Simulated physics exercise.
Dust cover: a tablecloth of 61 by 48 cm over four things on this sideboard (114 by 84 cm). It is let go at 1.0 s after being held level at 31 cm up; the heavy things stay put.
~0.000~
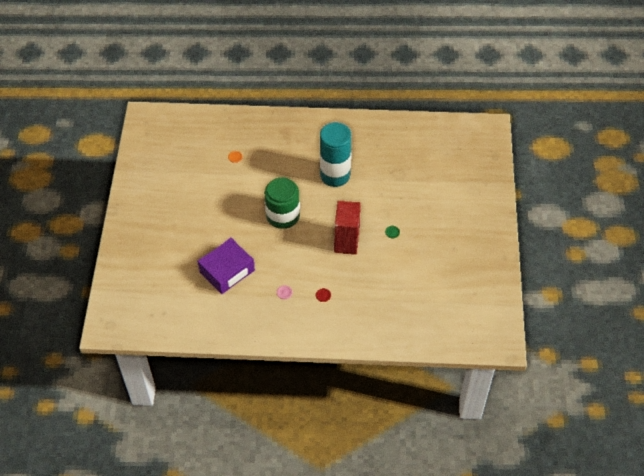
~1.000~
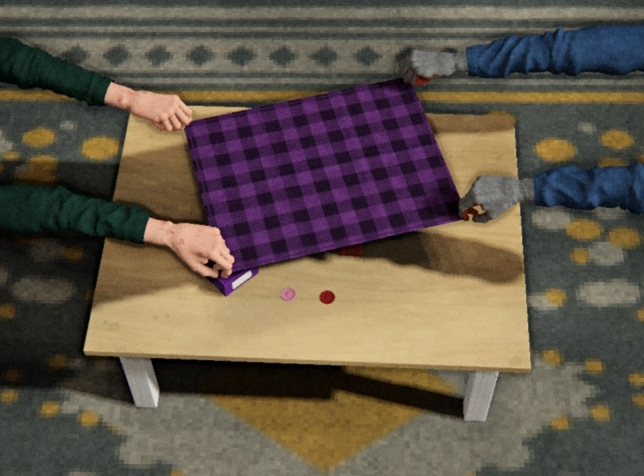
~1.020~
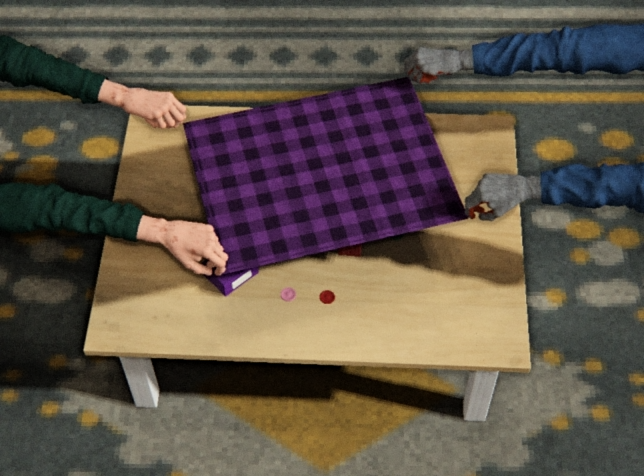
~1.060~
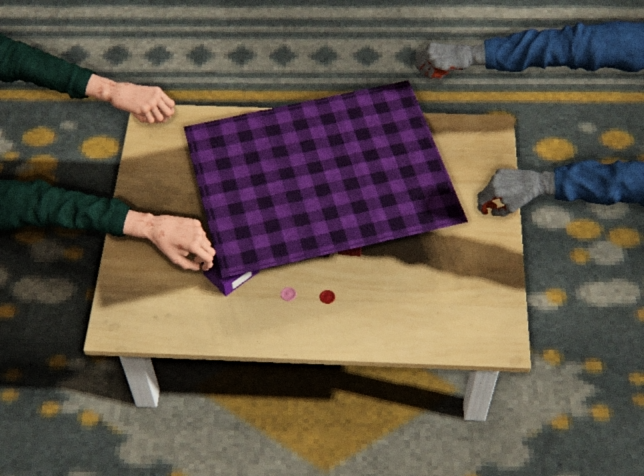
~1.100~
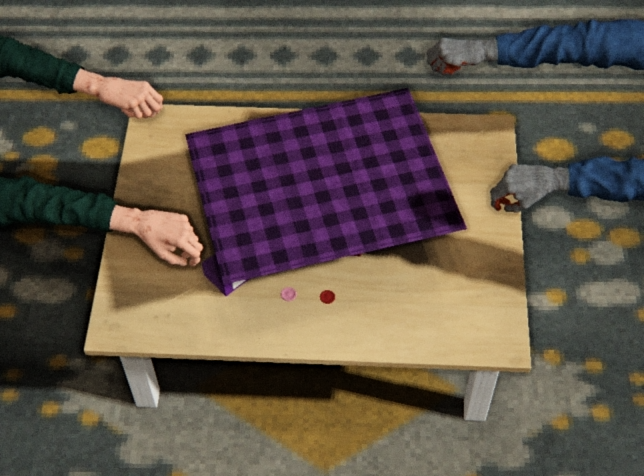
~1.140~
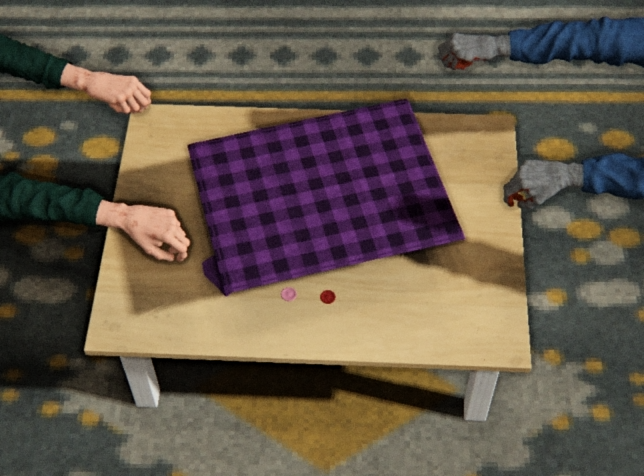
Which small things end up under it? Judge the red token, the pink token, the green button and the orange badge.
The red token gets covered, the pink token vanishes under it, the green button gets covered, the orange badge still shows.
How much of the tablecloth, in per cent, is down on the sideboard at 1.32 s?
Contact share: Approx. 15 percent.
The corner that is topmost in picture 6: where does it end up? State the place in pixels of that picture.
Looks like it ends up close to (355, 150).
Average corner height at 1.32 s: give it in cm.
The corners are on average some 1 cm above the surface.
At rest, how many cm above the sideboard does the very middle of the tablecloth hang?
About 14 cm.
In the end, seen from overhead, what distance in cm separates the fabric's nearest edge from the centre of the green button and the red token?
Around 4 centimetres for the first one and around 2 centimetres for the second.
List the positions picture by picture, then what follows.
Red token (323, 295); pink token (285, 292); green button (393, 232); orange badge (235, 156); red block (348, 214), 13 cm tall; purple box (226, 260), 6 cm tall; teal tin (336, 134), 18 cm tall; green jar (282, 189), 12 cm tall, in the first picture.
Tablecloth corners (222, 274) (183, 123) (409, 77) (469, 218); highest point 31 cm, lowest 31 cm, in the second picture.
Tablecloth corners (222, 275) (183, 123); highest point 31 cm, lowest 31 cm, in the third picture.
Tablecloth corners (222, 278) (184, 127); highest point 29 cm, lowest 29 cm, in the fourth picture.
Tablecloth corners (224, 285) (185, 135); highest point 26 cm, lowest 26 cm, in the fifth picture.
Tablecloth corners (225, 294) (188, 145) (407, 100) (465, 239); highest point 23 cm, lowest 22 cm, in the sixth picture.
By 1.3 s, 15 % of it is down, spanning 60 by 55 cm, above pink token, green button, red token.
By 1.5 s, 15 % of it is down, spanning 62 by 59 cm, above pink token, green button, red token.
By 1.7 s, 15 % of it is down, spanning 62 by 57 cm, above pink token, green button, red token.
By 1.9 s, 15 % of it is down, spanning 62 by 57 cm, above pink token, green button, red token.
By 2.7 s, 15 % of it is down, spanning 62 by 57 cm, above pink token, green button, red token.
